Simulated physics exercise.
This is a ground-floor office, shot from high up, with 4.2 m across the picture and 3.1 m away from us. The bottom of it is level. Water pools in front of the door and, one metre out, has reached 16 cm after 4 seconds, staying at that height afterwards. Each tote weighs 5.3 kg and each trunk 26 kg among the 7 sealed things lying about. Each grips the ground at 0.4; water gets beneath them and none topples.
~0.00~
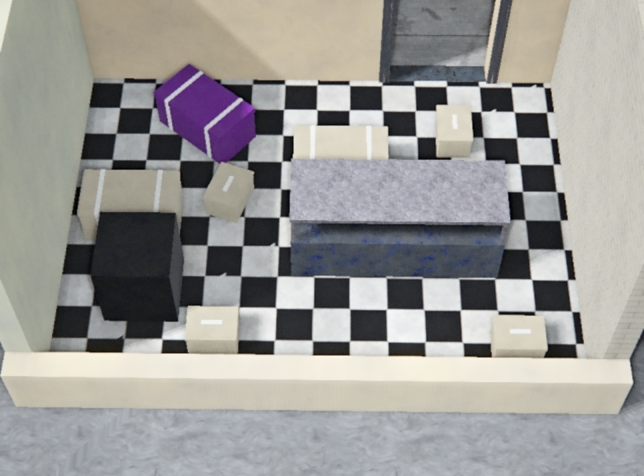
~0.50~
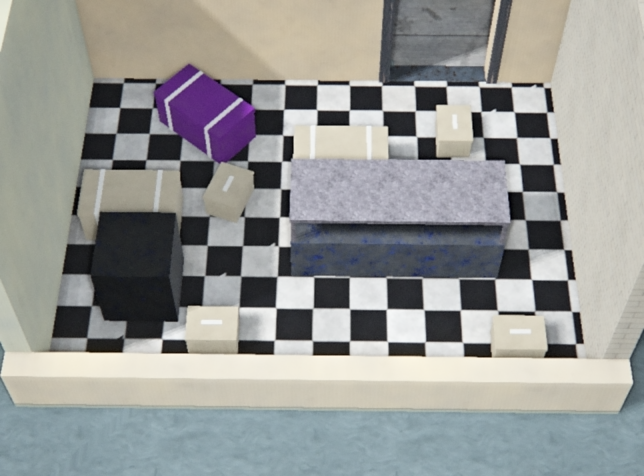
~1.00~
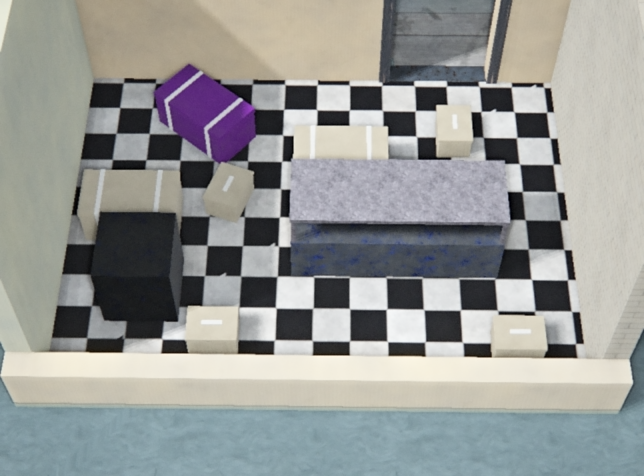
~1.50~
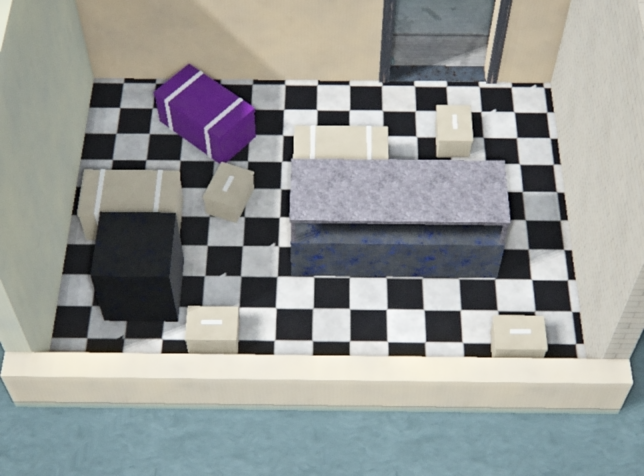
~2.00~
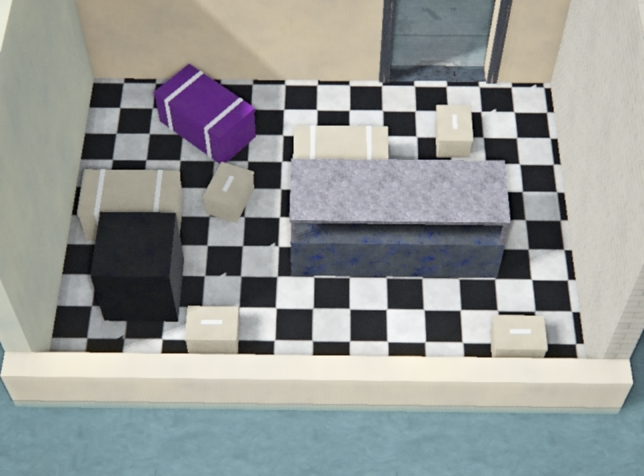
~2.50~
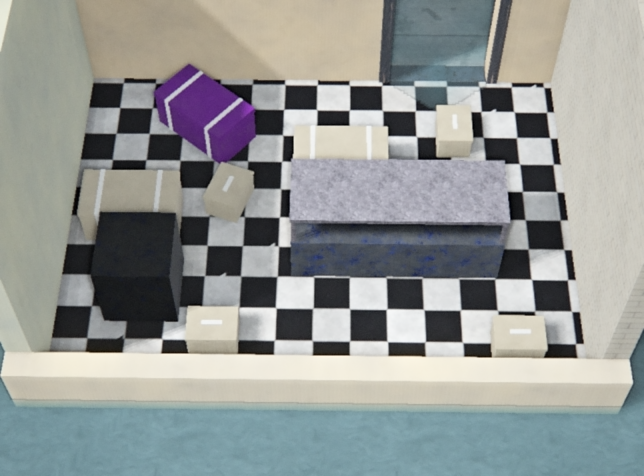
In a checkered-floor office, water rises outside and a little spreads in at the door.
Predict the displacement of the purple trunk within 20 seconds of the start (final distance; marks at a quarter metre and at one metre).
It's going to make a modest move.
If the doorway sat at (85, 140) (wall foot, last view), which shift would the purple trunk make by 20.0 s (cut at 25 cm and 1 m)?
Well, the purple trunk ends up distant in that setup.
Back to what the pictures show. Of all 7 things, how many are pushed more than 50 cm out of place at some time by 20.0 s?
6.
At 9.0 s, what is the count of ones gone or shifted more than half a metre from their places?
Tally: 3.
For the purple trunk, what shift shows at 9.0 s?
10 cm, give or take.
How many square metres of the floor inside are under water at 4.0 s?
Roughly 2.5 m2.
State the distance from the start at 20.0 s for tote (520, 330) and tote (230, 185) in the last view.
200 cm and 100 cm respectively.
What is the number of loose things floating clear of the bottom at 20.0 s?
Total: 7.
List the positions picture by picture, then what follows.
The purple trunk at (204, 100), on the bottom; water covers 0.0 m2; 0 of 7 have shifted, in the first frame.
The purple trunk at (204, 100) rests on the ground; water covers 0.0 m2; 0 of 7 have shifted, in the second frame.
The purple trunk at (204, 100) rests on the ground; 0.0 m2 under water; 0 of 7 have shifted, in the third frame.
The purple trunk at (204, 100) rests on the ground; 0.0 m2 under water; 0 of 7 have shifted, in the fourth frame.
The purple trunk at (204, 100), on the bottom; water covers 0.0 m2; 0 of 7 have shifted, in the fifth frame.
The purple trunk at (204, 100) rests on the ground; water covers 0.2 m2; 0 of 7 have shifted, in the sixth frame.
After 4.0 s the purple trunk is near (204, 100), 0.0 m from its start, aground; 0 afloat.
After 9.0 s the purple trunk is near (192, 95), 0.1 m from its start, aground; 0 afloat.
After 16.0 s the purple trunk is near (123, 133), 0.8 m from its start, afloat; 7 afloat.
After 20.0 s the purple trunk is near (160, 90), 0.4 m from its start, afloat; 7 afloat.
